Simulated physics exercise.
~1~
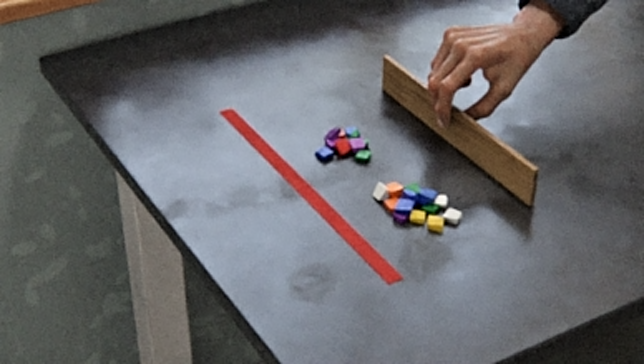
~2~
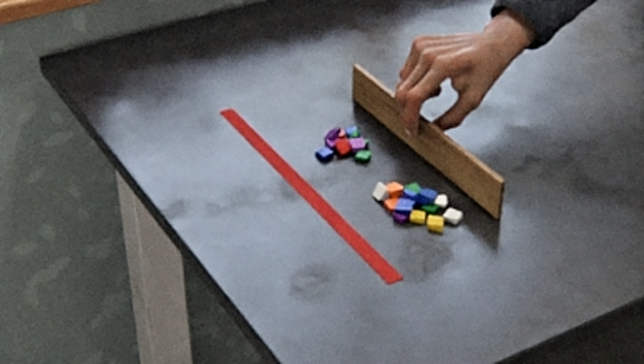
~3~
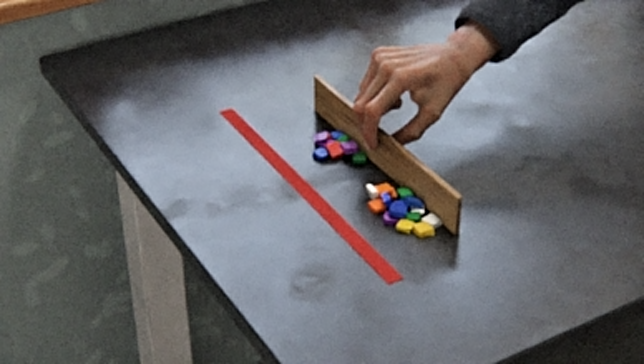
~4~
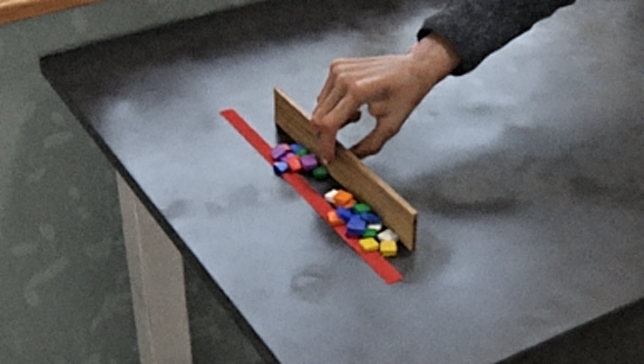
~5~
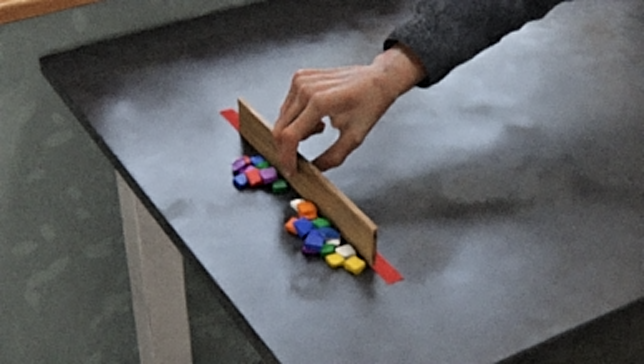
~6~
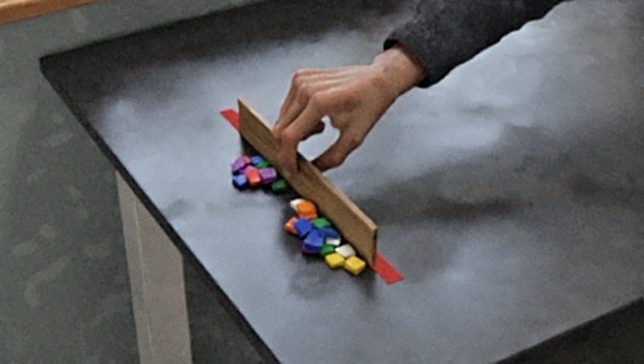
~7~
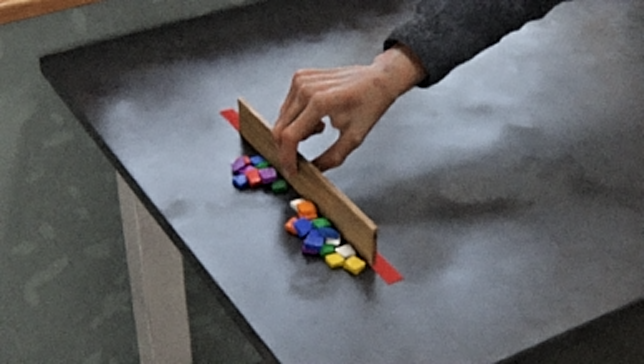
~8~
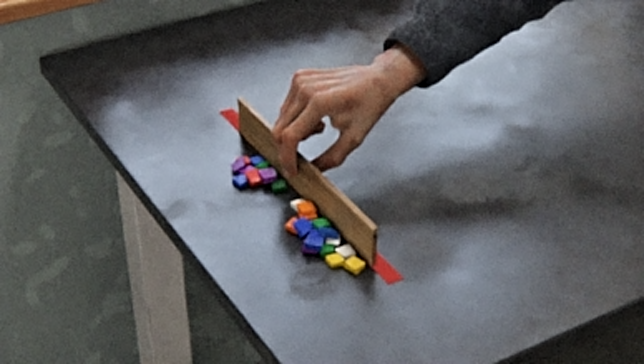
Hand sliding a wooden strip left across a dark table, pushing two clusters of colourful bits over red tape, then holding still.
